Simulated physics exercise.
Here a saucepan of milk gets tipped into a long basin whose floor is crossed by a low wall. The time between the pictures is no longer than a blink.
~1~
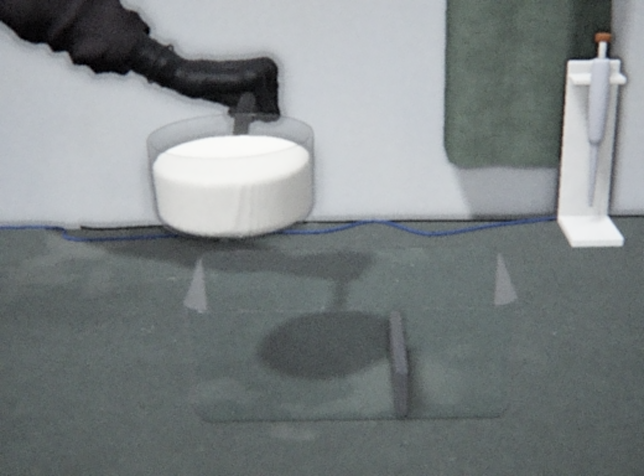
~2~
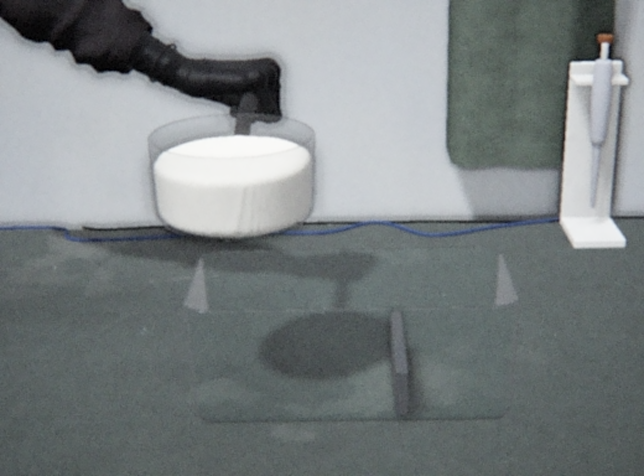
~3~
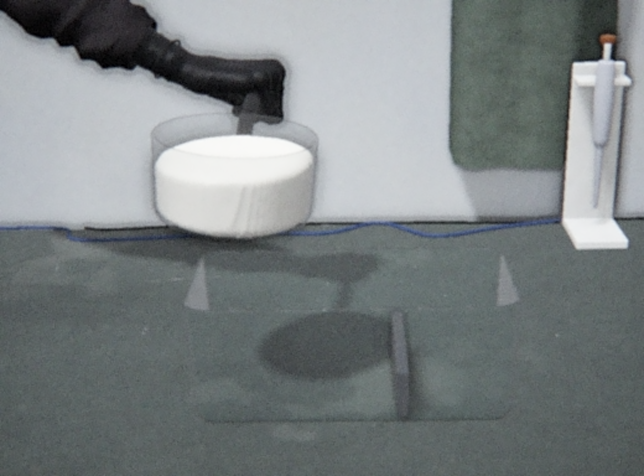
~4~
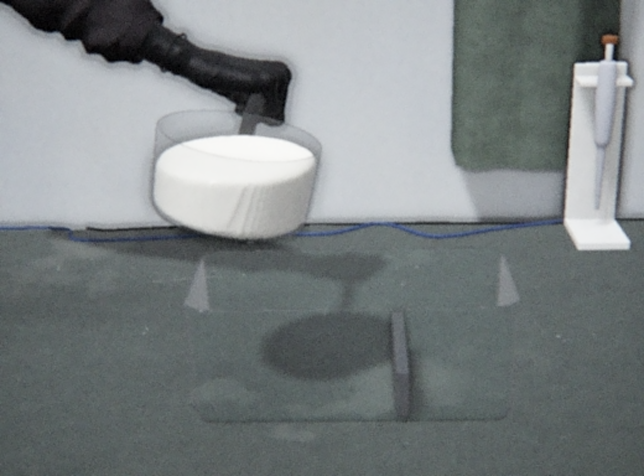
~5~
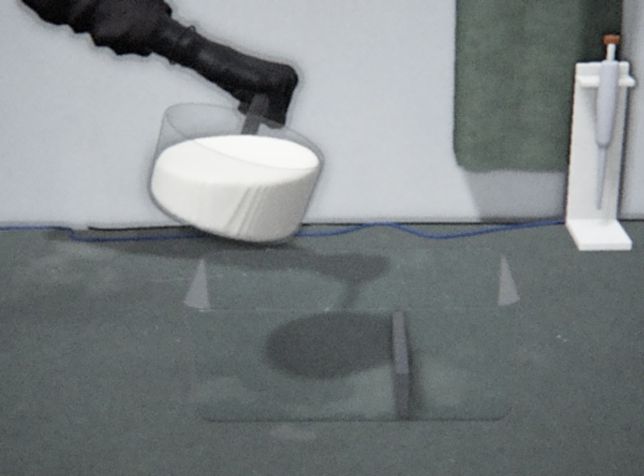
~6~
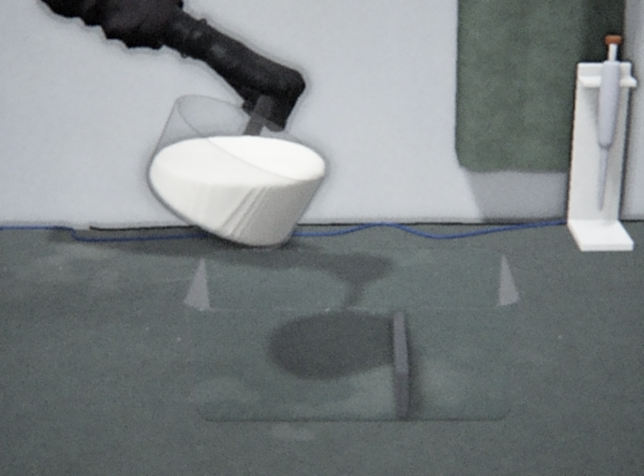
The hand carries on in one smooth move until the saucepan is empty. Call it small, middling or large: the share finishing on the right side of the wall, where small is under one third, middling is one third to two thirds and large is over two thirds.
Small.
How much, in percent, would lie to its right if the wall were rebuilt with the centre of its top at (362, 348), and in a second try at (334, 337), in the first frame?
First try around 55 percent; second try around 80 percent.
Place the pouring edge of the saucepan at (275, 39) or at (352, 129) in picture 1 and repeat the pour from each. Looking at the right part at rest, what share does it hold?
Around 5 percent first, around 45 percent second.
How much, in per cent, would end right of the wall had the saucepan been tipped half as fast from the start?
Roughly 30 percent.
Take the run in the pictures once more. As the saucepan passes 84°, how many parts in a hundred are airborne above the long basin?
I'd say some 30 per cent of it.
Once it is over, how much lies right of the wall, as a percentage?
Roughly 10 percent of it.
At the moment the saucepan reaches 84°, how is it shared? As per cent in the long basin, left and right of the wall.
Left 25, right 5.
A moment on, the saucepan is tipped on its side and 40 per cent is still to pour, 25 is left of the wall and 4 right of it.
Next, the saucepan is tipped on its side and 11 per cent is still to pour, 73 is left of the wall and 11 right of it.
Then the saucepan is tipped on its side and 2 per cent is still to pour, 79 is left of the wall and 12 right of it.
Later the saucepan is tipped on its side and 0 per cent is still to pour, 82 is left of the wall and 12 right of it.
In the end 83 per cent lies left of the wall, 12 right of it and 5 outside.
